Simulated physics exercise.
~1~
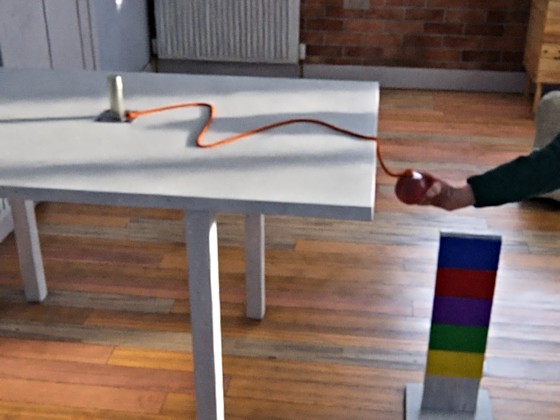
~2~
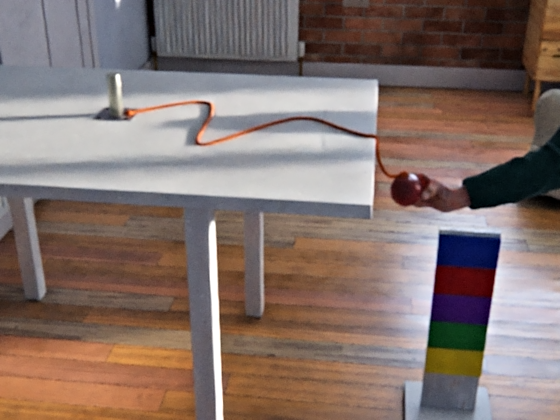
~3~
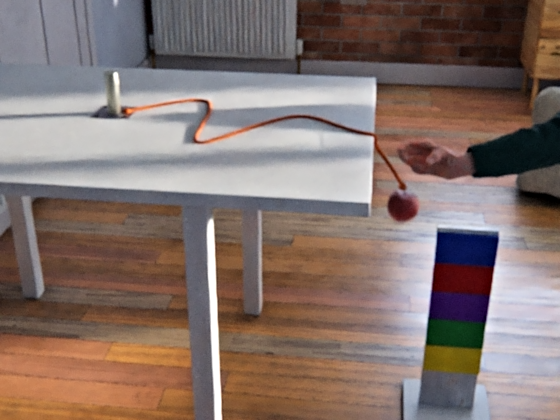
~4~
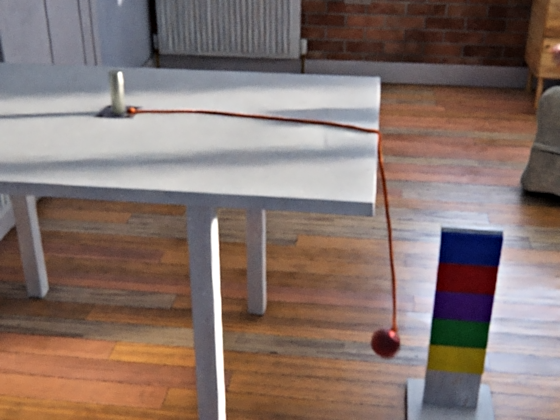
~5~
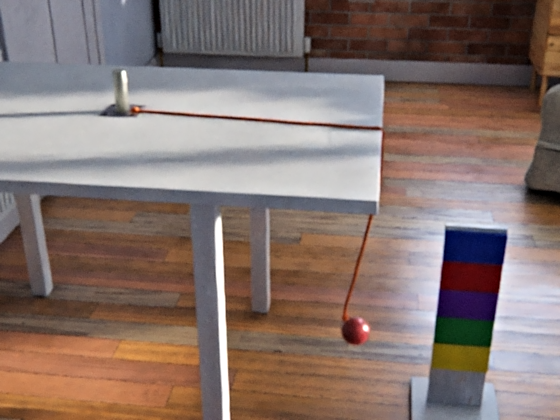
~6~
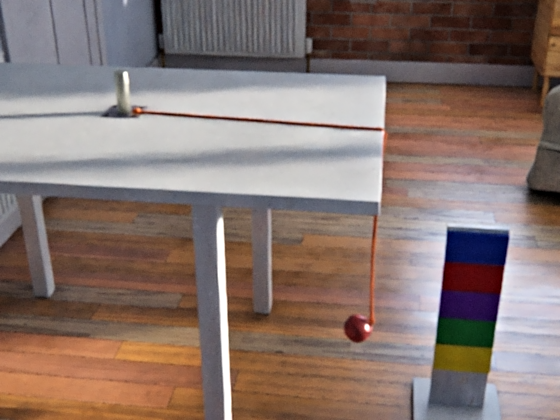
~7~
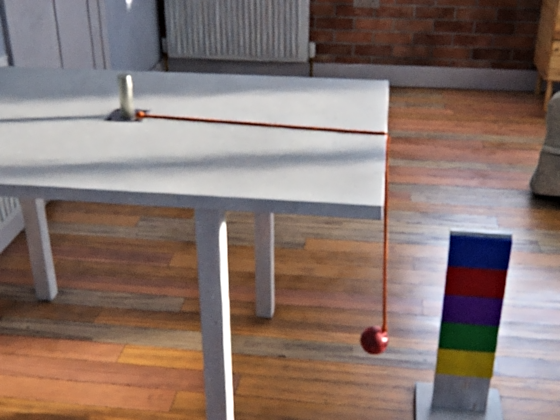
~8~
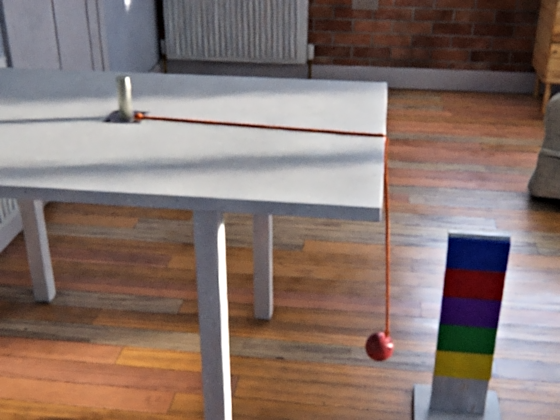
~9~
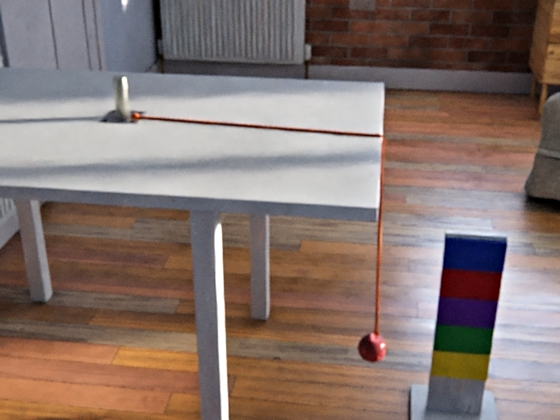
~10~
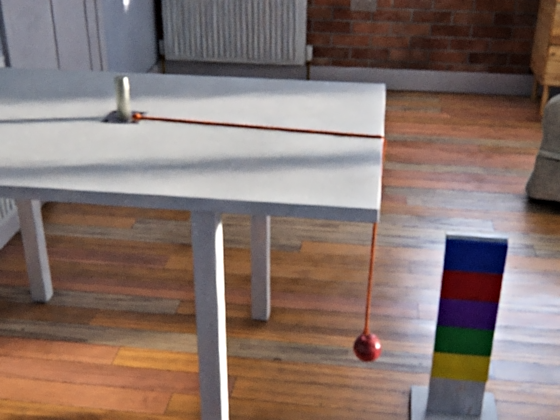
A hand releases a tied red apple, which drops, swings and hangs level with yellow.
